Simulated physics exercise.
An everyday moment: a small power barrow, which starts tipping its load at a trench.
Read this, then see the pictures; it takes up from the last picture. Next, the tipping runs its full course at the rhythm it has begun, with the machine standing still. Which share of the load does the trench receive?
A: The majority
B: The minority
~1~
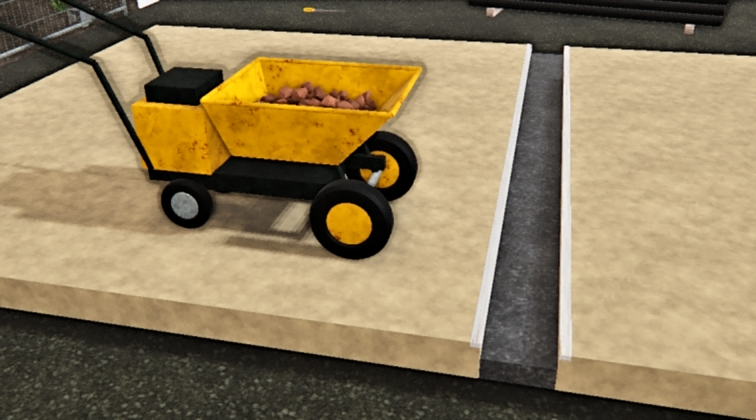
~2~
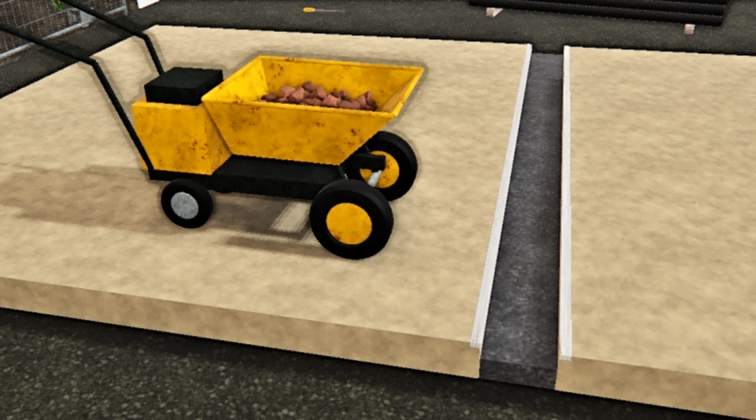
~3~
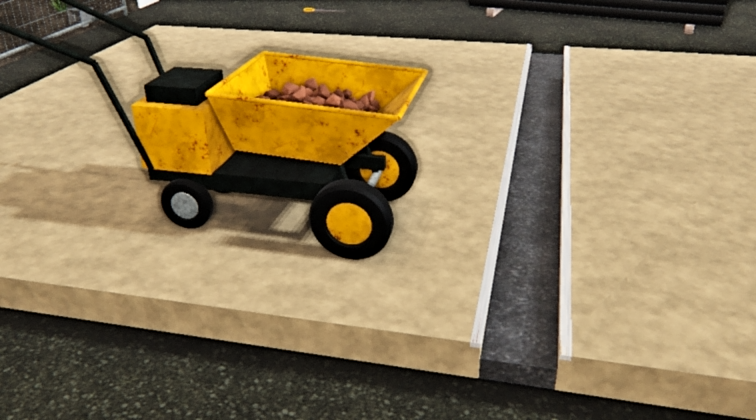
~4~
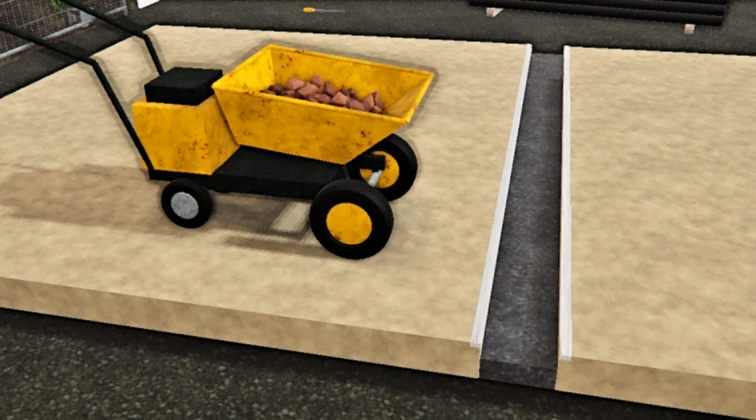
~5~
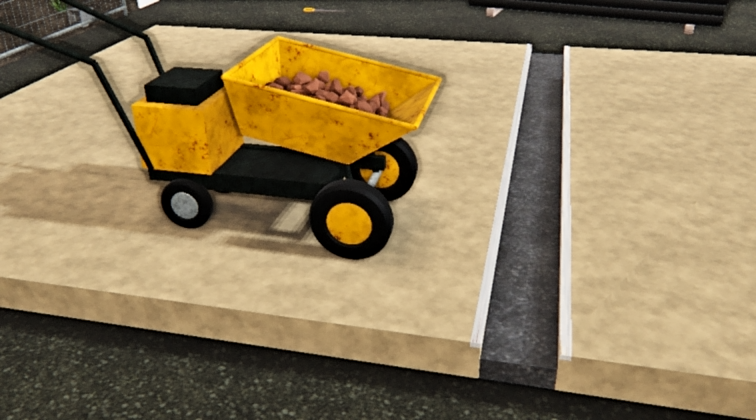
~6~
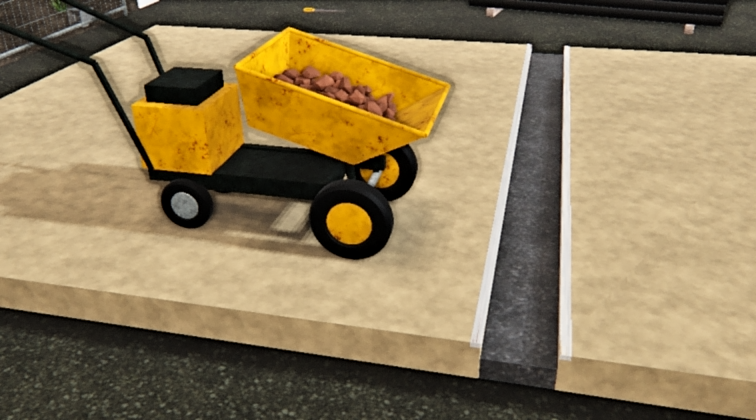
The answer is A.
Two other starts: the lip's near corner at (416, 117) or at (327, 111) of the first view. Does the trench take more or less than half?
A majority at the first place, then a minority at the second.
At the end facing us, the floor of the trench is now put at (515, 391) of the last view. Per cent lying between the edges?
100 per cent, roughly.
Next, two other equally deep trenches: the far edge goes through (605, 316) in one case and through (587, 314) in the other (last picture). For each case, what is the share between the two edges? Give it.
Roughly 80 % and 80 %.
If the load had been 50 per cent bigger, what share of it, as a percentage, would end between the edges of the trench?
I'd reckon close to 70 in every hundred.
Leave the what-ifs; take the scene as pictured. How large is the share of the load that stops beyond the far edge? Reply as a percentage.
Roughly 0 in a hundred.
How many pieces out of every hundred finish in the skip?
Roughly 15 per cent of the load.
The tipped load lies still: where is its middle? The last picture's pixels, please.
(520, 243).
Soon, skip tipped steeply; all in the skip.
A while on, skip tipped steeply; nearly all in the skip; a stray few short of the trench; a small part in or heaped over the trench.
Towards the end, skip tipped right over; about a quarter in the skip; a small part short of the trench; about two thirds in or heaped over the trench; a stray few beyond it.
Finally, skip tipped right over; a small part in the skip; a small part short of the trench; about two thirds in or heaped over the trench; a stray few beyond it.
